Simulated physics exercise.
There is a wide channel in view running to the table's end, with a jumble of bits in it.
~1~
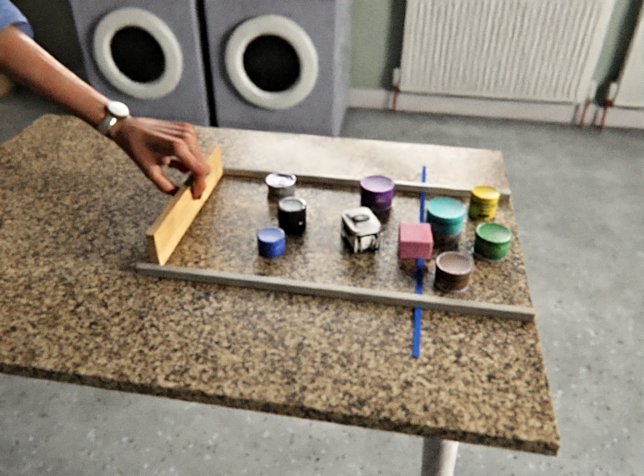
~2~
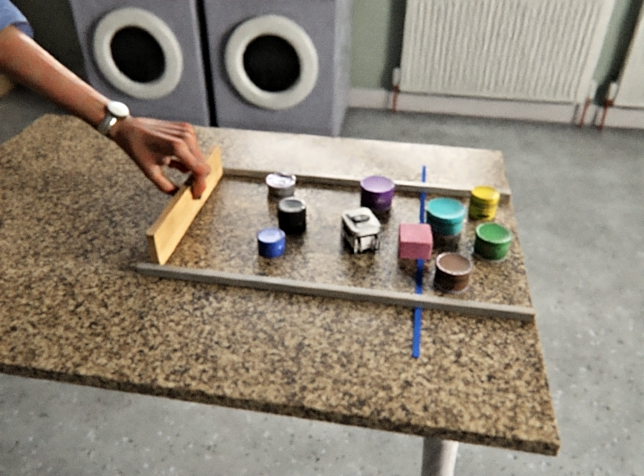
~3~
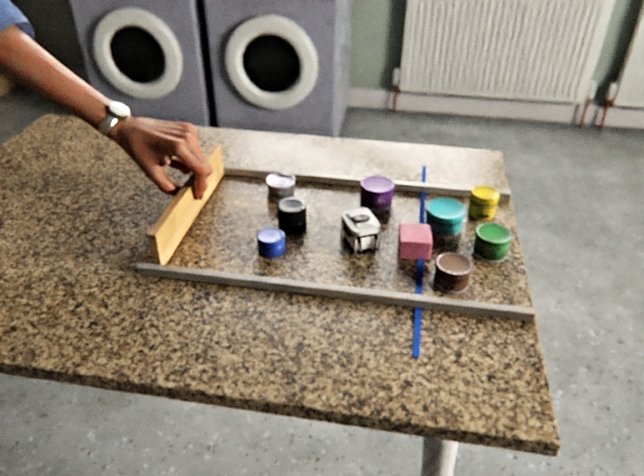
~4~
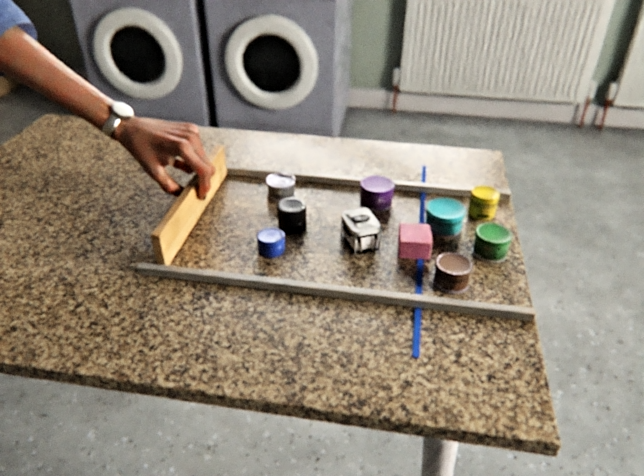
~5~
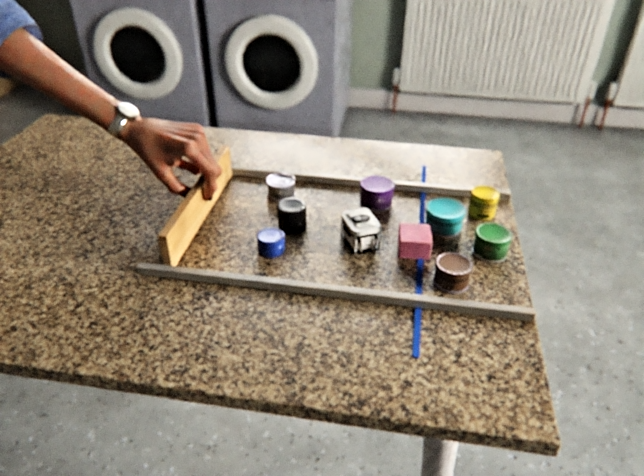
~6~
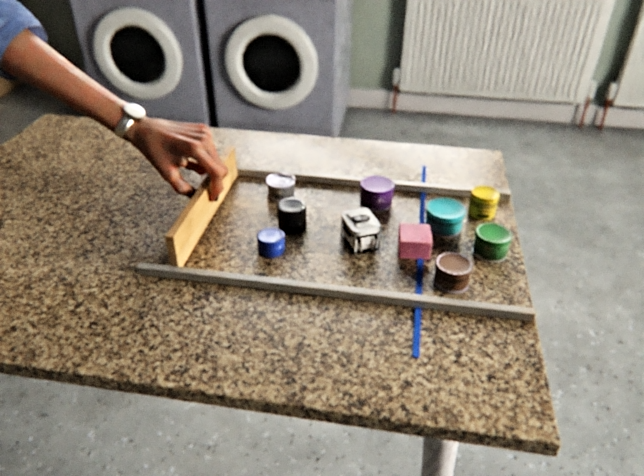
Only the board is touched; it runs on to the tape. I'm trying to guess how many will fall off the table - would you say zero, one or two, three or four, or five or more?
I would say zero.
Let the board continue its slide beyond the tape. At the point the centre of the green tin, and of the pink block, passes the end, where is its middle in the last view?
The middle is at (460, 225) when it's the green tin, and at (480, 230) when it's the pink block.
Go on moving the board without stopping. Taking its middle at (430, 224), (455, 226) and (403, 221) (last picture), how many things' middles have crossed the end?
Respectively, 0, 1 and 0.
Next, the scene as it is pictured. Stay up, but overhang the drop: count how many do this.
I count 0 overhanging.
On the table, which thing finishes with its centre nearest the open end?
Foremost one: Yellow tub.
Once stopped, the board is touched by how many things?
My count gives 4.
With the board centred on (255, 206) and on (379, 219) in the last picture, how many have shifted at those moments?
So far 1, and 6 at the second.
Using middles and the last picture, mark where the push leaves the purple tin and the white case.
Purple tin at about (469, 198), white case at about (445, 234).
Soon after, none off yet; green tin at rest near (492, 242); yellow tub at rest near (483, 203); brown tin at rest near (453, 273).
At rest, the number that fall off is zero.
